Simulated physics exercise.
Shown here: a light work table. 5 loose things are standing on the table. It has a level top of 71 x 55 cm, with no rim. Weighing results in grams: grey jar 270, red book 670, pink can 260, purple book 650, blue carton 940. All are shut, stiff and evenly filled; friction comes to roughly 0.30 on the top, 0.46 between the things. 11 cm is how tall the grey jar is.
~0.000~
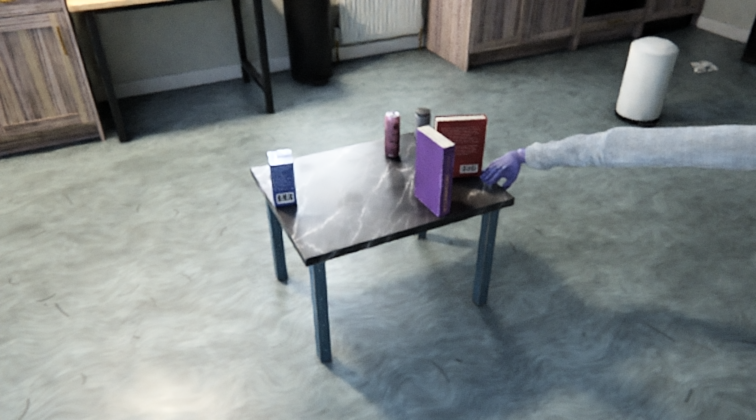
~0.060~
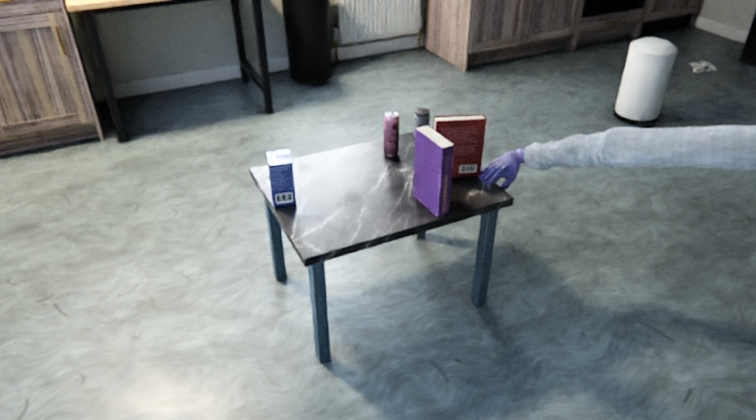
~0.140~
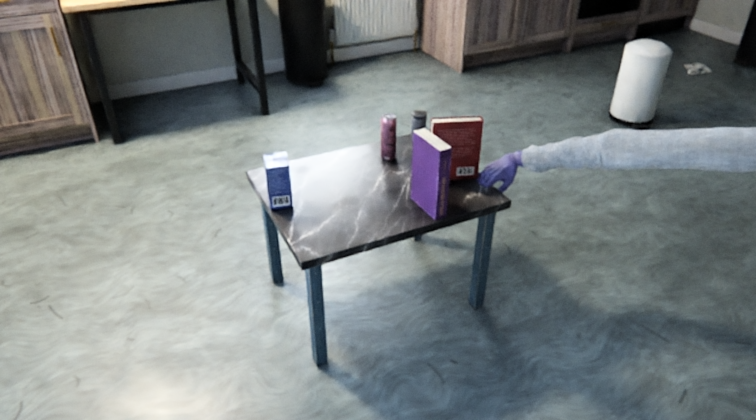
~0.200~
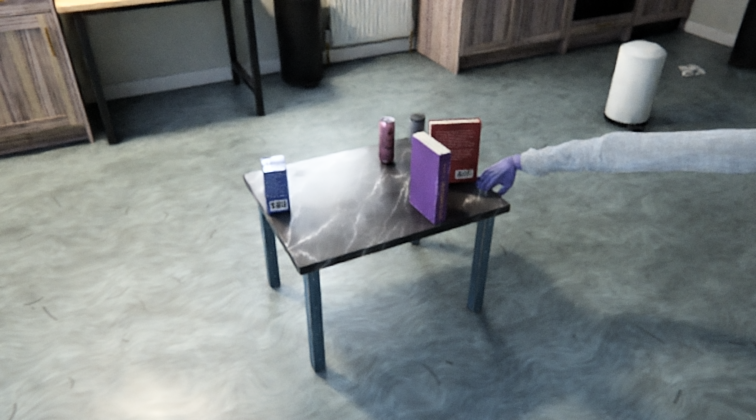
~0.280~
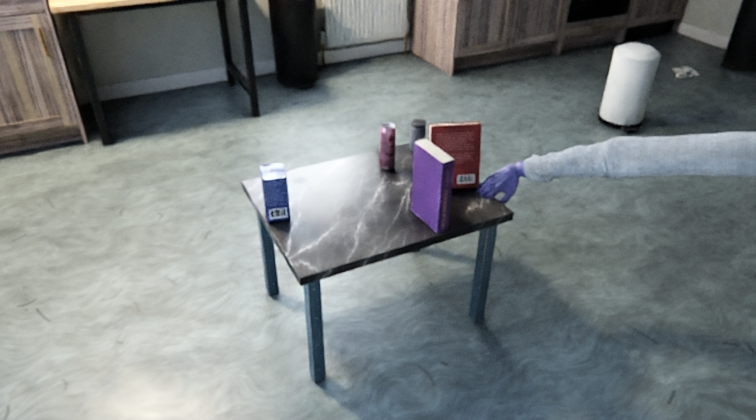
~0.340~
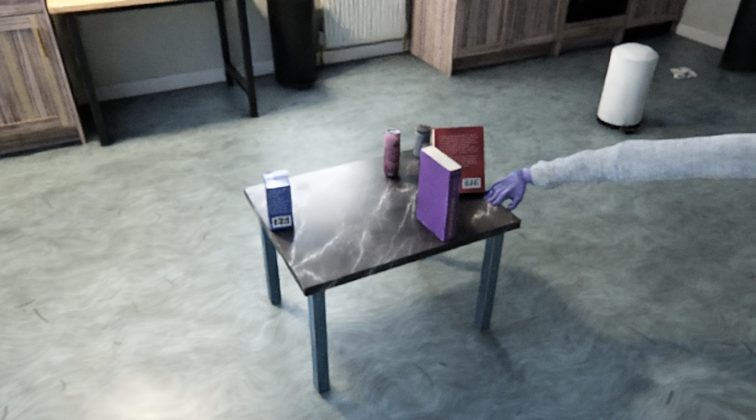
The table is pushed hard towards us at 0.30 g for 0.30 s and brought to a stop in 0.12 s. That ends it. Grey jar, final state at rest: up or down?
Up.
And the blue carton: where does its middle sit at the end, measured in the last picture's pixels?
It finishes around (297, 227).
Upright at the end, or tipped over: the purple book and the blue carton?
Here's how it ends: The purple book comes down, and the blue carton never goes down.
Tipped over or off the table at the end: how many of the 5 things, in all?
Count: 2.
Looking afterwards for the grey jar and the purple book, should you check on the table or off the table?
At the end the grey jar stays inside the limits and the purple book winds up past the limits.
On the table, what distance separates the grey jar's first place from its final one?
7 cm.
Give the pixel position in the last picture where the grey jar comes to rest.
It finishes at roughly (444, 158).
After 0.44 s, table shifted 18 cm; red book 65° off upright.
After 0.54 s, table shifted 19 cm; grey jar moved 6 cm near (441, 156); red book on its side; purple book moved 6 cm.
After 0.94 s, table shifted 19 cm; purple book now off the table; grey jar moved 7 cm near (444, 158); red book on its side.
After 1.14 s, table shifted 19 cm; grey jar moved 7 cm near (444, 158); red book on its side; blue carton moved 8 cm.
In the end (1.4 s), off the table and tipped over, purple book; toppled on the table, red book; not toppled but over 5 cm from the start, grey jar, pink can and blue carton. In the last view, grey jar near (444, 158).
